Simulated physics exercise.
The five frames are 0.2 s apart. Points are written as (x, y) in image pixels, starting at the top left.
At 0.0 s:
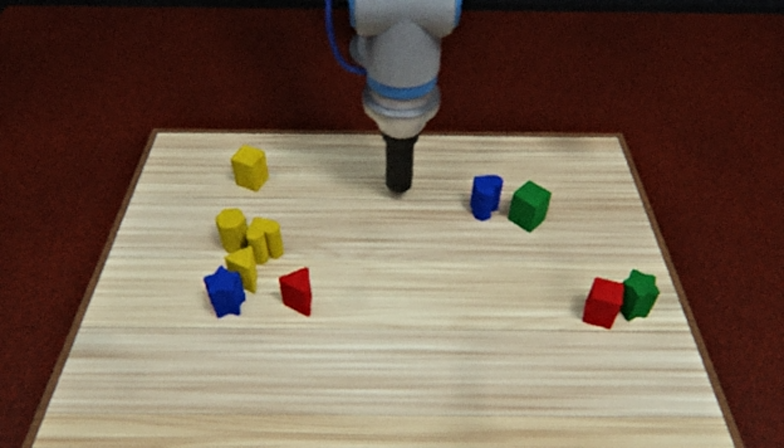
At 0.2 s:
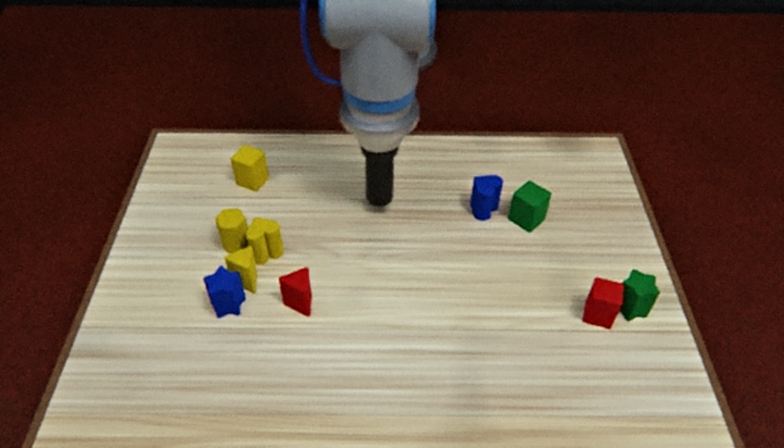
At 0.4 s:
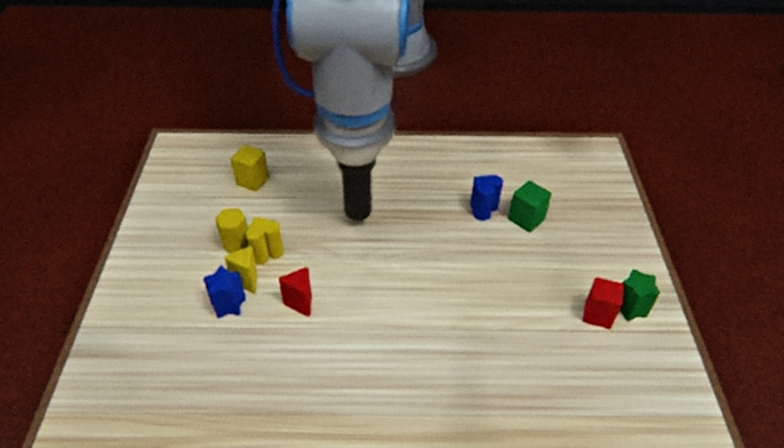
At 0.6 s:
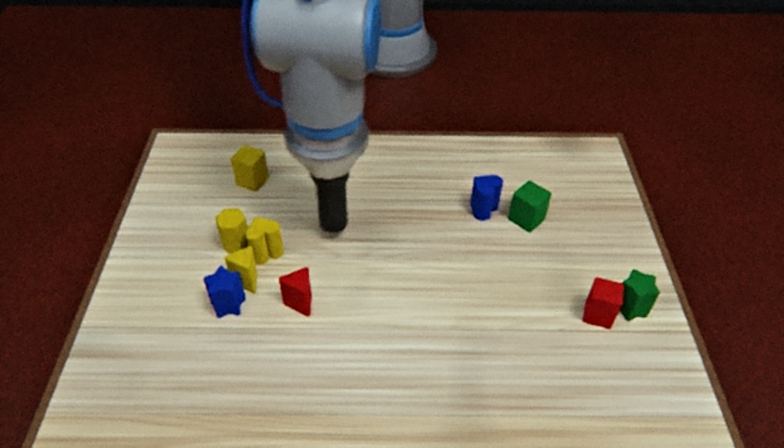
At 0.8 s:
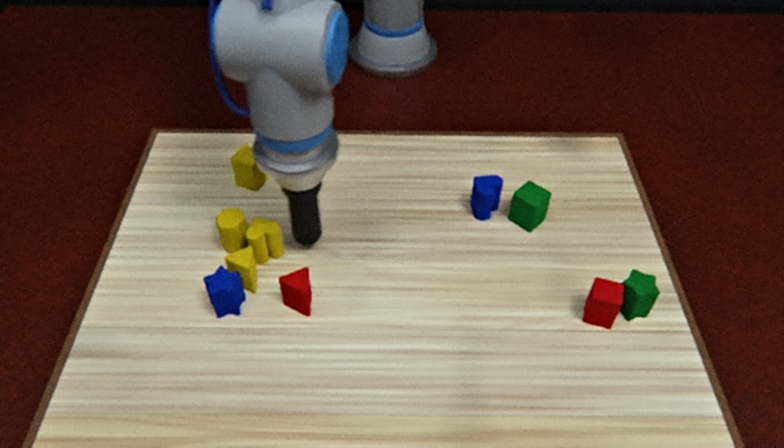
On a pale wooden board scattered with yellow, blue, red and green blocks, a robot arm moves its dark tool tip leftward and toward the viewer, nearing the yellow cluster and red triangular block, while the blocks stay still.
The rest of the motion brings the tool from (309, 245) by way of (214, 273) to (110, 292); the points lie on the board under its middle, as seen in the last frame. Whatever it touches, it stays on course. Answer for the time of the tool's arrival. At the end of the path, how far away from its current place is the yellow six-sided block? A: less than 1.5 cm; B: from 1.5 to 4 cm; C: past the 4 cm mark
It's B.
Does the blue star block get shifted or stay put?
The blue star block keeps its place.
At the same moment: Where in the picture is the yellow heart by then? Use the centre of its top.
I'd guess (179, 232).
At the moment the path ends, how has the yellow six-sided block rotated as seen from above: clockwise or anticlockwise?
Viewed from overhead, the yellow six-sided block winds up turned clockwise.
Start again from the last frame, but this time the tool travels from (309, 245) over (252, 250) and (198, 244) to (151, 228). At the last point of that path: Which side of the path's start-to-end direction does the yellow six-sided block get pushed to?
The right.
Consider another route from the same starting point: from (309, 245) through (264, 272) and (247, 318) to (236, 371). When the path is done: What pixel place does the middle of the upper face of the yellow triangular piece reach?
It is going to be at (220, 267).
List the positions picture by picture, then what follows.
In the first frame, tool tip (399, 184); block tops, blue star block (221, 280); yellow six-sided block (230, 218); yellow triangular piece (241, 257); yellow heart (262, 227).
In the second frame, tool (380, 197); blocks unchanged.
In the third frame, tool (358, 210); blocks unchanged.
In the fourth frame, tool (334, 223); blocks unchanged.
In the fifth frame, tool (308, 234); blue star block (221, 280); yellow six-sided block (230, 218); yellow triangular piece (241, 257); yellow heart (262, 227).
On the path given first. One third of the way, tool (244, 254); yellow six-sided block (213, 213), turned 45° clockwise; yellow triangular piece (236, 262); yellow heart (211, 232), turned 55° clockwise.
Two thirds of the way, tool (175, 269); yellow six-sided block (211, 213), turned 50° clockwise; yellow triangular piece (236, 262); yellow heart (179, 232).
At the end, tool (104, 281); blue star block in place; yellow six-sided block (211, 213), turned 50° clockwise; yellow triangular piece (236, 262); yellow heart (179, 232), turned 150° clockwise.
